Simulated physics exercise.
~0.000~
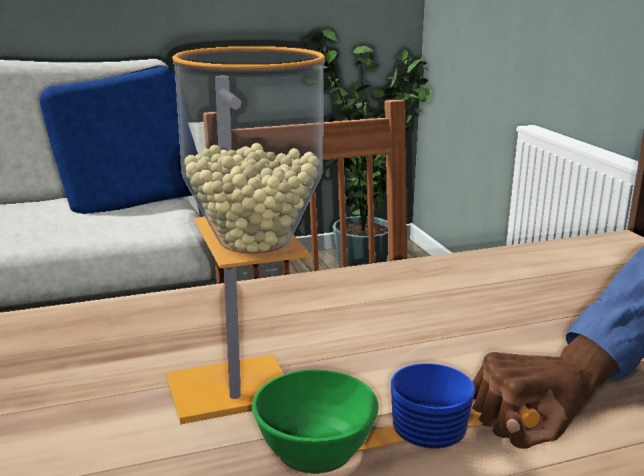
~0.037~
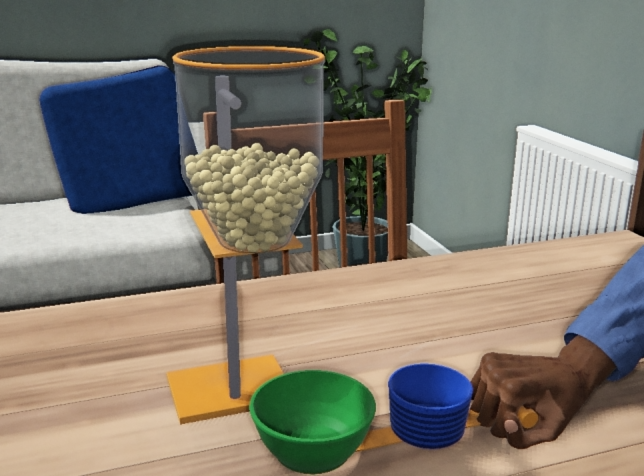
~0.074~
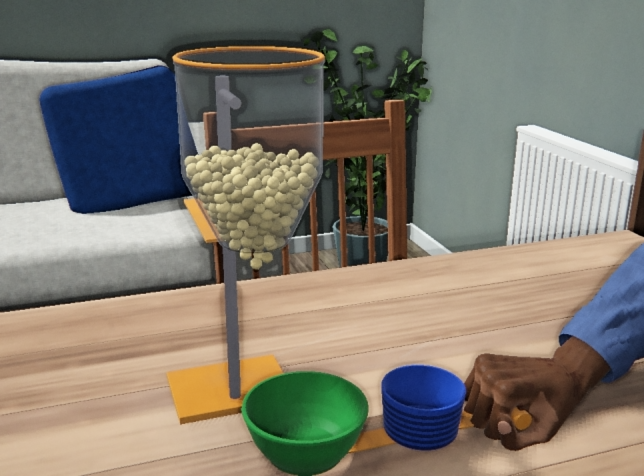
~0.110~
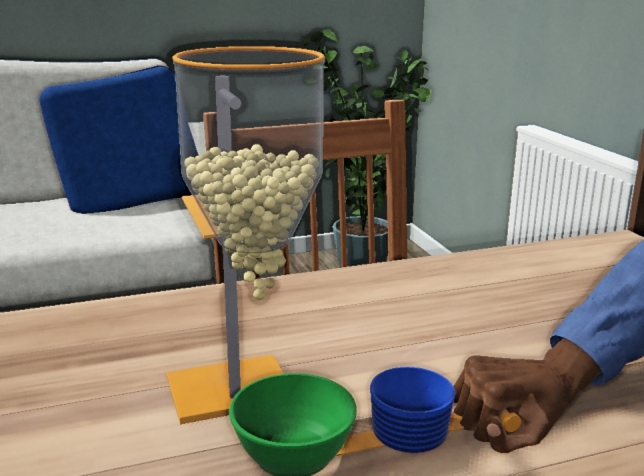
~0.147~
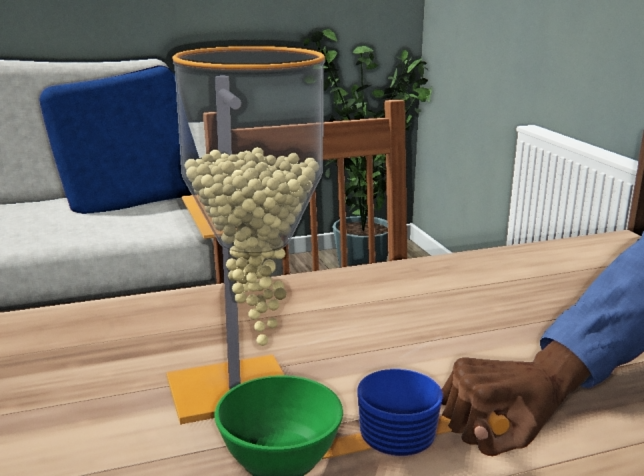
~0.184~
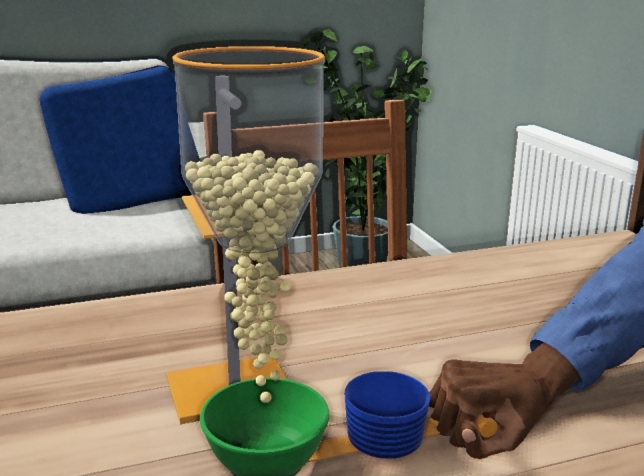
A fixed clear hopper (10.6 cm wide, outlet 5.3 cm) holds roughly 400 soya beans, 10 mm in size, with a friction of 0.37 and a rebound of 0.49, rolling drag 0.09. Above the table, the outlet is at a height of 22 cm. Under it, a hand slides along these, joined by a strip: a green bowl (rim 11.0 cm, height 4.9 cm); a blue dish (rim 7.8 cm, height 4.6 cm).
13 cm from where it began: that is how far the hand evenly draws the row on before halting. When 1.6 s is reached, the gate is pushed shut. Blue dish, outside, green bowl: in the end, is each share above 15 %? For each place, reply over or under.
Blue dish: Over, outside: Over, green bowl: Over.
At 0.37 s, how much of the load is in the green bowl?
About 25 % so far.
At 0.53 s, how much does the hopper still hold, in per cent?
Roughly 15 % of the load.
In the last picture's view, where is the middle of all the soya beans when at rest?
The centre lies near pixel (234, 460).
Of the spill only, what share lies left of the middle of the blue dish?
Around 80 in a hundred.
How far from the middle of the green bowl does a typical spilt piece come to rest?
About 14 cm.
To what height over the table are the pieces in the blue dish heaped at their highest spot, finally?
Near 3.5 cm.
After 0.37 s, green bowl 25 %, hopper 45 %, in the air 25 %; middle of all pieces on or above the table near (241, 306).
After 0.53 s, outside 20 %, green bowl 25 %, blue dish 10 %, hopper 15 %, in the air 25 %; middle of all pieces on or above the table near (234, 383).
After 0.68 s, outside 35 %, green bowl 25 %, blue dish 20 %, in the air 15 %; middle of all pieces on or above the table near (238, 438).
After 0.82 s, outside 45 %, green bowl 25 %, blue dish 25 %; middle of all pieces on or above the table near (239, 455).
At rest (2.2 s), outside 50 %, green bowl 25 %, blue dish 25 %, hopper 0 %.
